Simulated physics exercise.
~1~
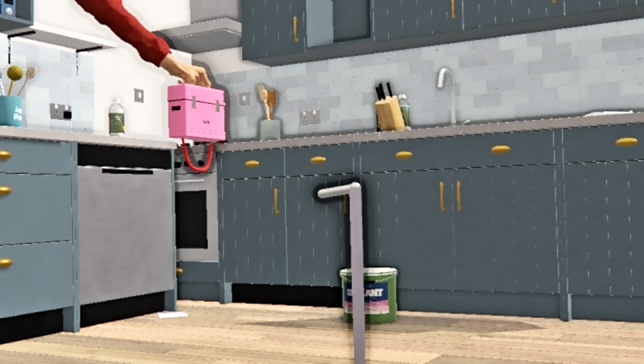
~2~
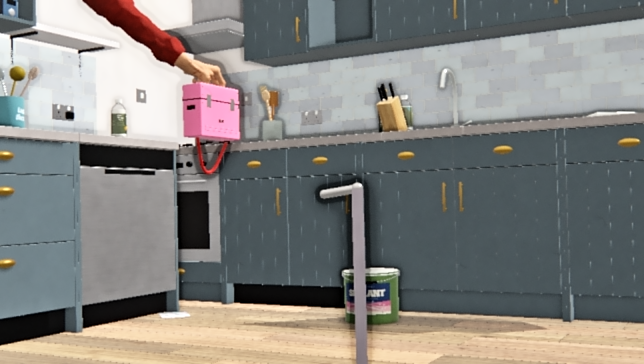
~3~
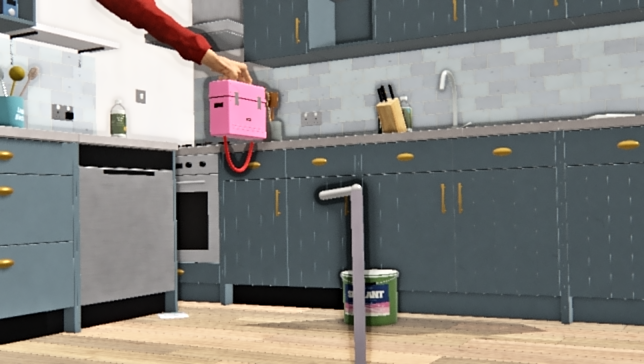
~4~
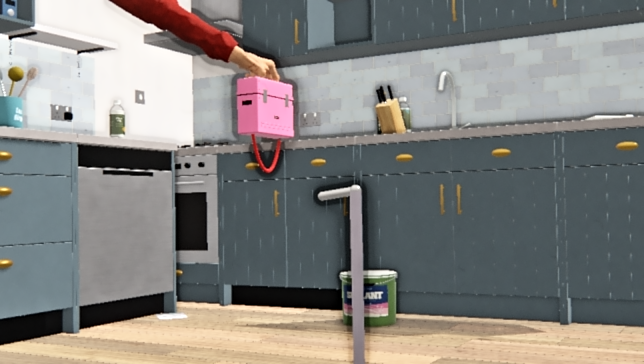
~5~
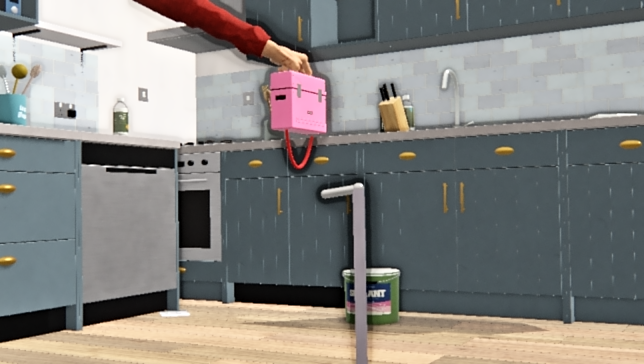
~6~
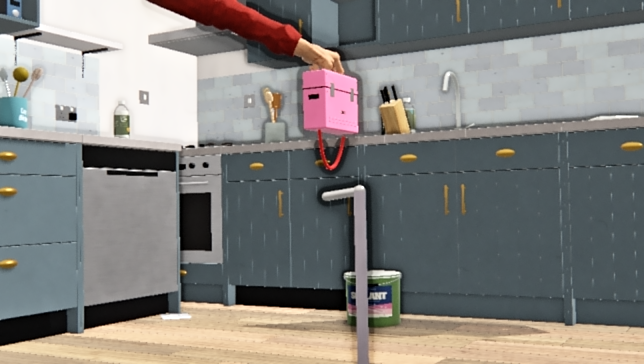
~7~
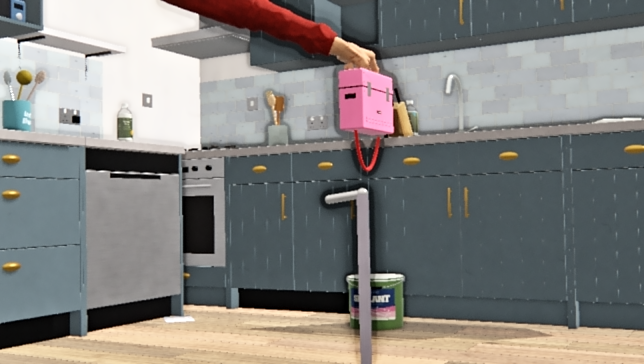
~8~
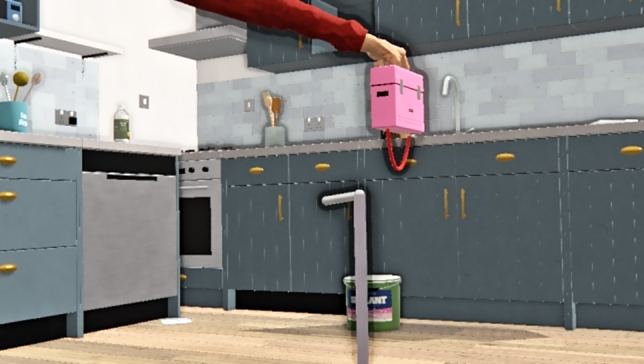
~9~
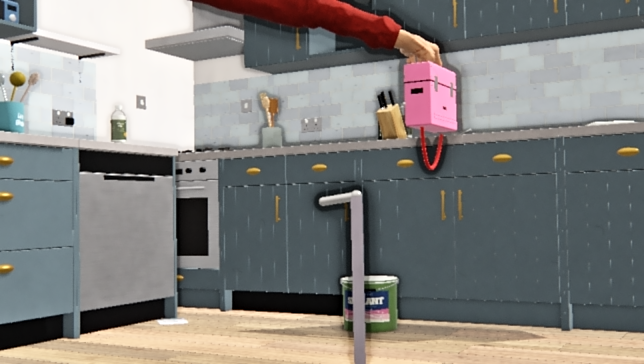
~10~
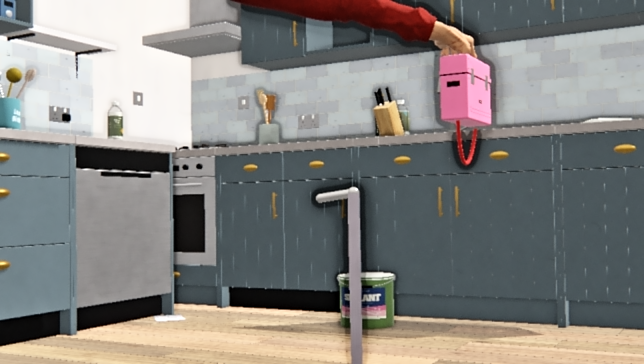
A hand in a red sleeve holds a pink case by its top, a red loop hanging beneath it, in a kitchen seen from low down by a slightly swaying camera. Grey-blue cabinets with gold handles line the room, with an oven at left and a knife block on the counter. A pale post with a bent top stands in front, near a green tub on the wooden floor. The hand carries the upright case steadily right, rising slightly, until it is above the post. The loop passes clear of the bent top, and the case ends to the right, still held.
